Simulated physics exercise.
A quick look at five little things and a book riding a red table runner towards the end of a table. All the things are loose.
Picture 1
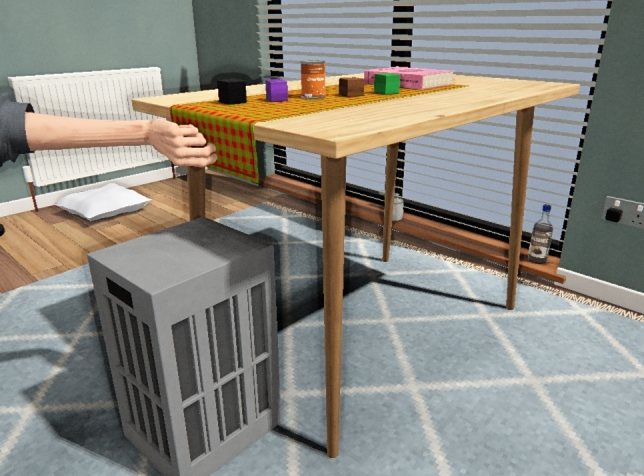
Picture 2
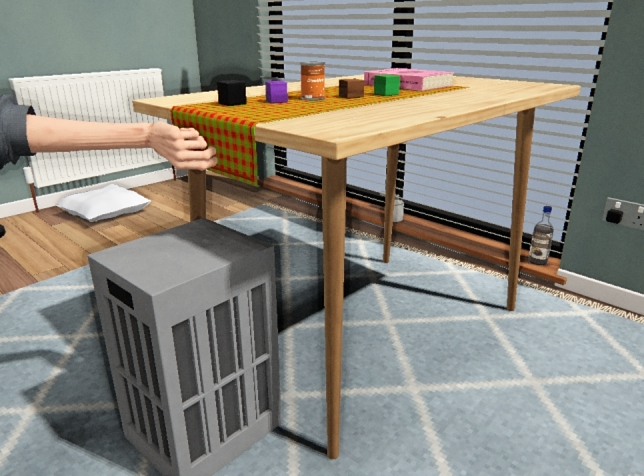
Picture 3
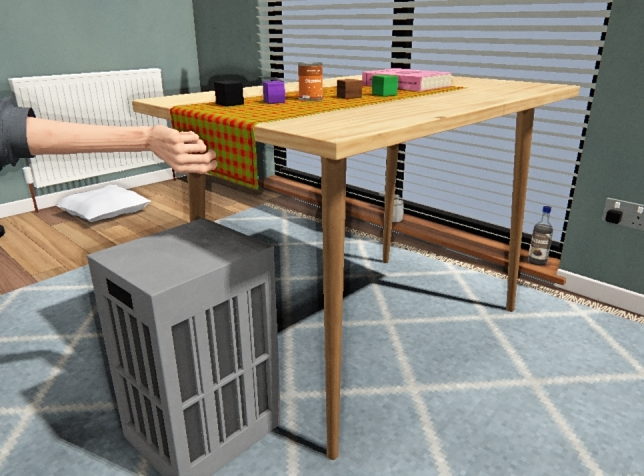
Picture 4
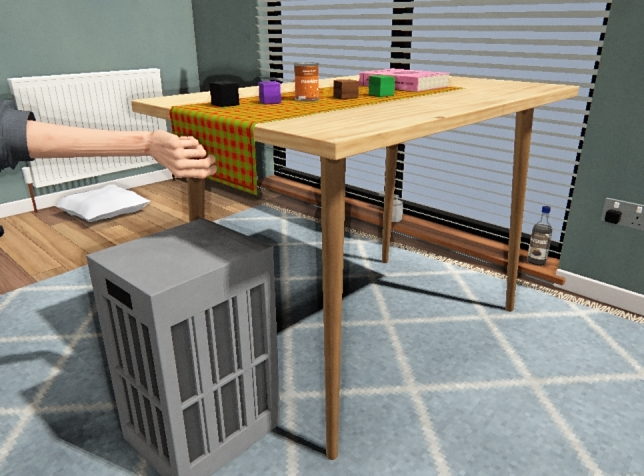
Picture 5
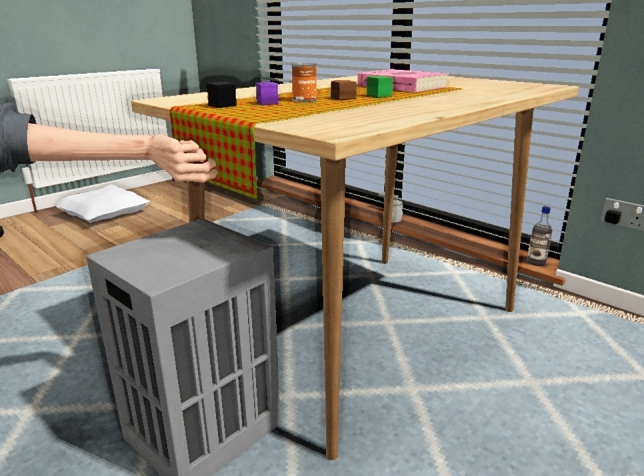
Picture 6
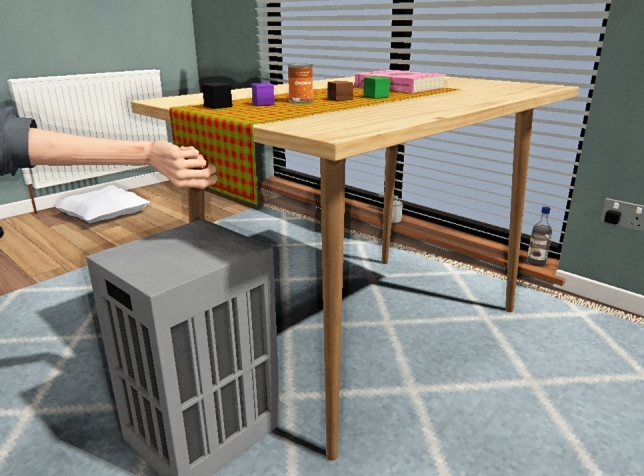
A checked red-and-yellow runner slides slowly leftward over a wooden table as a hand grips its hanging end, above a grey crate. The black, purple, orange, brown and green things and the pink book ride along with it, shifting slightly left, while the hanging end lengthens a little.
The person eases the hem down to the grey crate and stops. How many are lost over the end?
The count of fallen things is one.
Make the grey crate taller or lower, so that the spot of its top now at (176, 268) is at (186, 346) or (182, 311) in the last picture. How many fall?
The count: 3 and 2.
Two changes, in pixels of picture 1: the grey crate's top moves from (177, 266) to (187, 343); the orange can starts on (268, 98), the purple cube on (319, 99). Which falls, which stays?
The orange can comes down; the purple cube comes down.
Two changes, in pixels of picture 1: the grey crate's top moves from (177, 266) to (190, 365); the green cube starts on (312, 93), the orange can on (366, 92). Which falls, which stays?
The green cube is carried off; the orange can holds on.
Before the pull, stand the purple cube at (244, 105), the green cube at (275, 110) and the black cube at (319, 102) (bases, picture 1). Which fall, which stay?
The purple cube is carried off; the green cube drops off; the black cube stays on.
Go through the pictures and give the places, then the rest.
In the first picture, hem (258, 183); black cube (231, 80); purple cube (276, 80); orange can (313, 61); brown cube (352, 78); green cube (387, 74); top of the crate (177, 266).
In the second picture, hem (258, 186); black cube (231, 82).
In the third picture, hem (258, 189); purple cube (274, 82).
In the fourth picture, hem (257, 195); orange can (306, 63); top of the crate (176, 267).
In the fifth picture, hem (257, 199); brown cube (344, 81).
In the sixth picture, hem (257, 205); black cube (216, 84); purple cube (262, 84); orange can (300, 64); brown cube (340, 82); green cube (377, 77).
Early on, hem near (215, 208); all still up.
Midway, hem on the crate; black cube gone.
Finally, hem on the crate; black cube gone. It carries off one.
